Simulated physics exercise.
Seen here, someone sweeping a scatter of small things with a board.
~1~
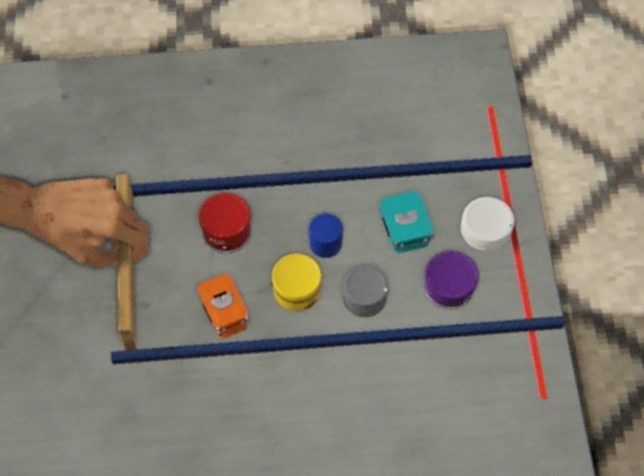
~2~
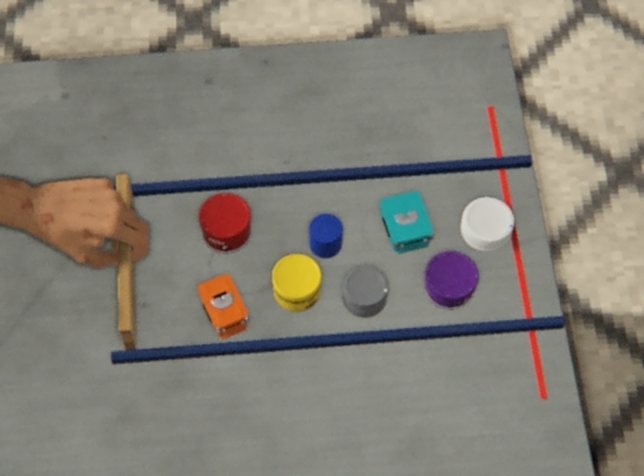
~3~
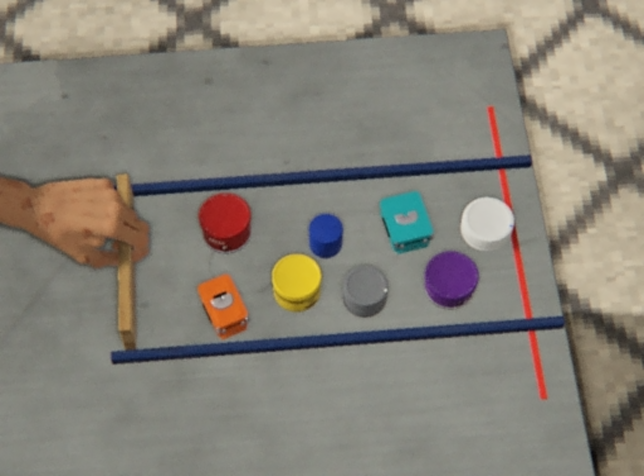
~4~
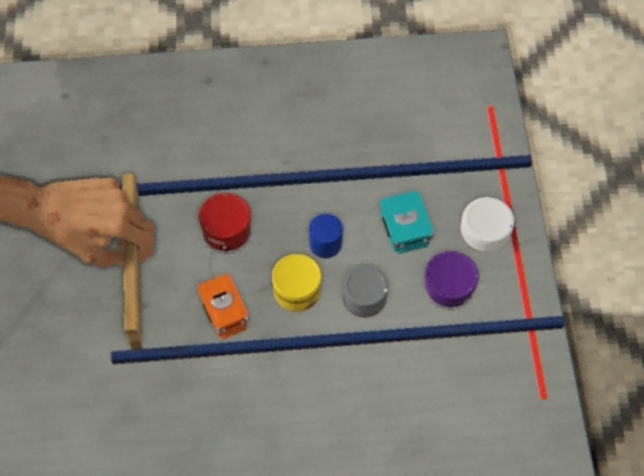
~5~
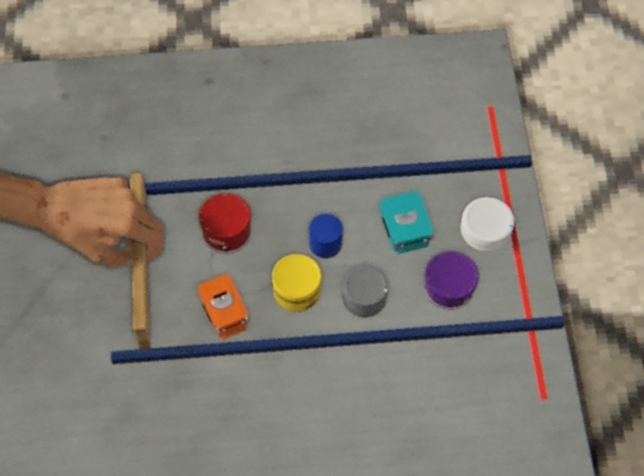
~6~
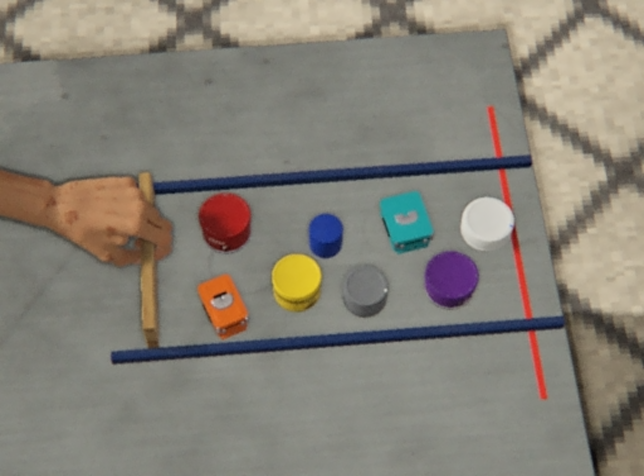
We see a hand holding a wooden board upright between two dark blue rails on a grey surface, at first still, then sliding it slightly right toward scattered colourful lids, tubs and cases, which stay in place near a red line.
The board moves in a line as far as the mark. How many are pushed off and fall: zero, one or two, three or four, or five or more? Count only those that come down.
In the end the number that fall off is five or more.
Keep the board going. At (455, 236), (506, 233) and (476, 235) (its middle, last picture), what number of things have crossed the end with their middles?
In that order 2, 5 and 3.
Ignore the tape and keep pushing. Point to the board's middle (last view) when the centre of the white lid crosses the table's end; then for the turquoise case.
For the white lid at (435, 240), for the turquoise case at (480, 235).
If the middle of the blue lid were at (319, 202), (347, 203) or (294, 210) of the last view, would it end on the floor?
In turn it does not fall; survives; survives.
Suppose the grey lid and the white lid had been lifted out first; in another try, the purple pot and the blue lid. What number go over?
3 in the first case, 4 in the second.
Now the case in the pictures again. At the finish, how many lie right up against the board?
It touches 3.
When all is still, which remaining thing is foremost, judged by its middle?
The red tin ends nearest.
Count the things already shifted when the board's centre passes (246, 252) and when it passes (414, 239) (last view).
First 3, then 8.
A little later, none off yet; white lid at rest near (487, 225); purple pot at rest near (452, 281); turquoise case at rest near (406, 223).
When it is over, the number that fall off is five or more; down, yellow tub, grey lid, turquoise case, purple pot and white lid.
